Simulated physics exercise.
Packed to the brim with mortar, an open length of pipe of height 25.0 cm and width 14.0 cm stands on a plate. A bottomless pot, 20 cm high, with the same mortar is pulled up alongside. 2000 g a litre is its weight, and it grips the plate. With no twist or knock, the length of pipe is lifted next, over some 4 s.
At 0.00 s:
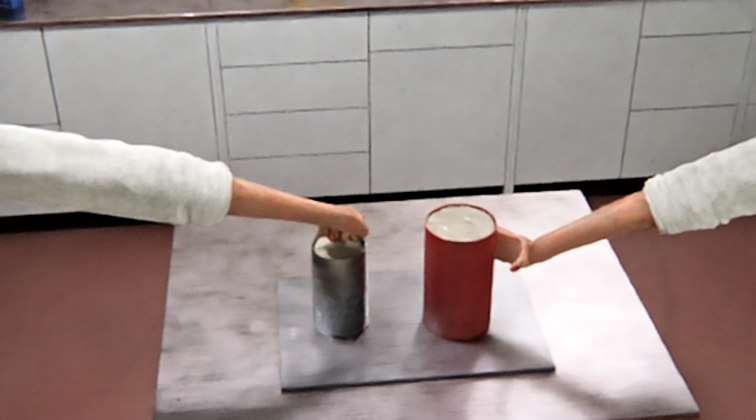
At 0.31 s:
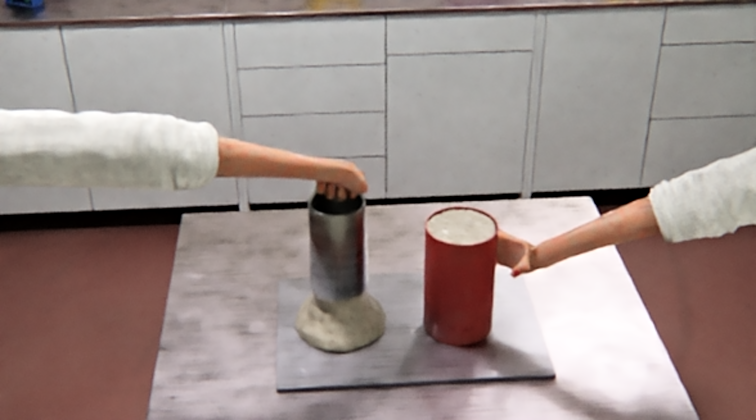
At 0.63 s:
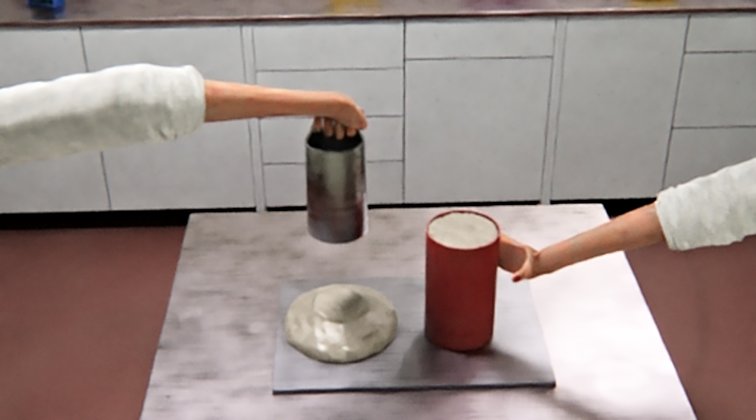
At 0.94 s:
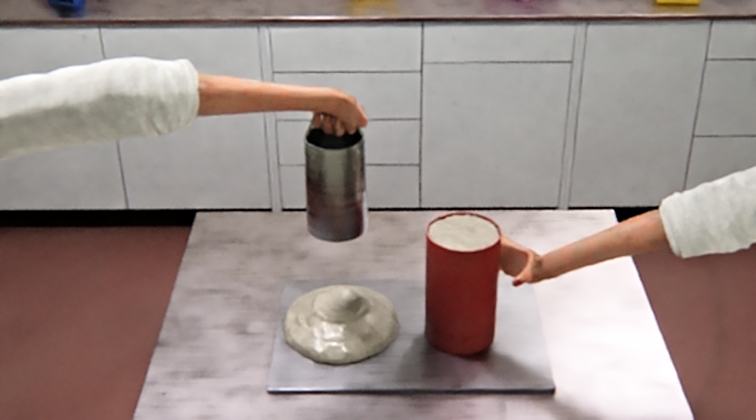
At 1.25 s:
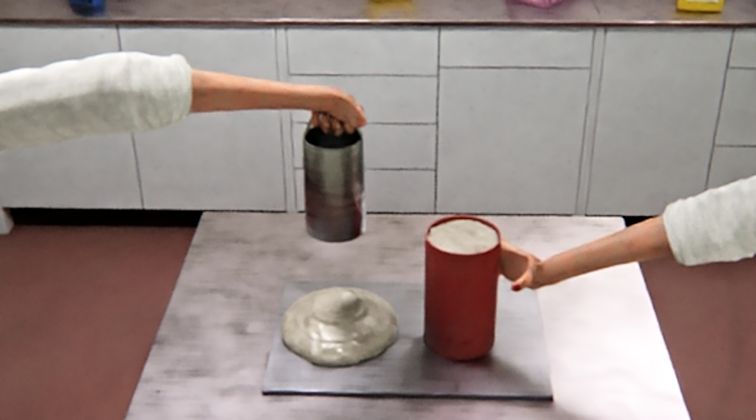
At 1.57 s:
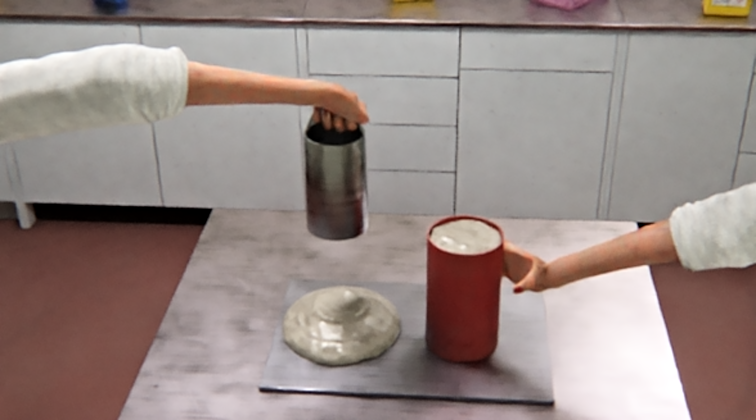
A hand lifts a dark cylinder, leaving a grey mound beside a still, filled red cylinder.
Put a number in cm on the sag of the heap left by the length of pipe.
Estimate: Near 15 cm.
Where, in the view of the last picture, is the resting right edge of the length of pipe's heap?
I'd point to somewhere near (543, 344).
By 2.6 s, the length of pipe is up 6.2 cm; the mortar has come down 9.9 cm to 15 cm and is 30 cm wide.
By 3.6 s, the length of pipe is up 16 cm; the mortar has come down 15 cm to 9.8 cm and is 33 cm wide.
By 4.6 s, the length of pipe is up 26 cm; the mortar has come down 15 cm to 9.7 cm and is 33 cm wide.
By 5.8 s, the length of pipe is clear; the mortar has come down 15 cm to 9.7 cm and is 33 cm wide.
By 6.2 s, at rest, the length of pipe is clear; the mortar has come down 15 cm to 9.7 cm and is 33 cm wide.
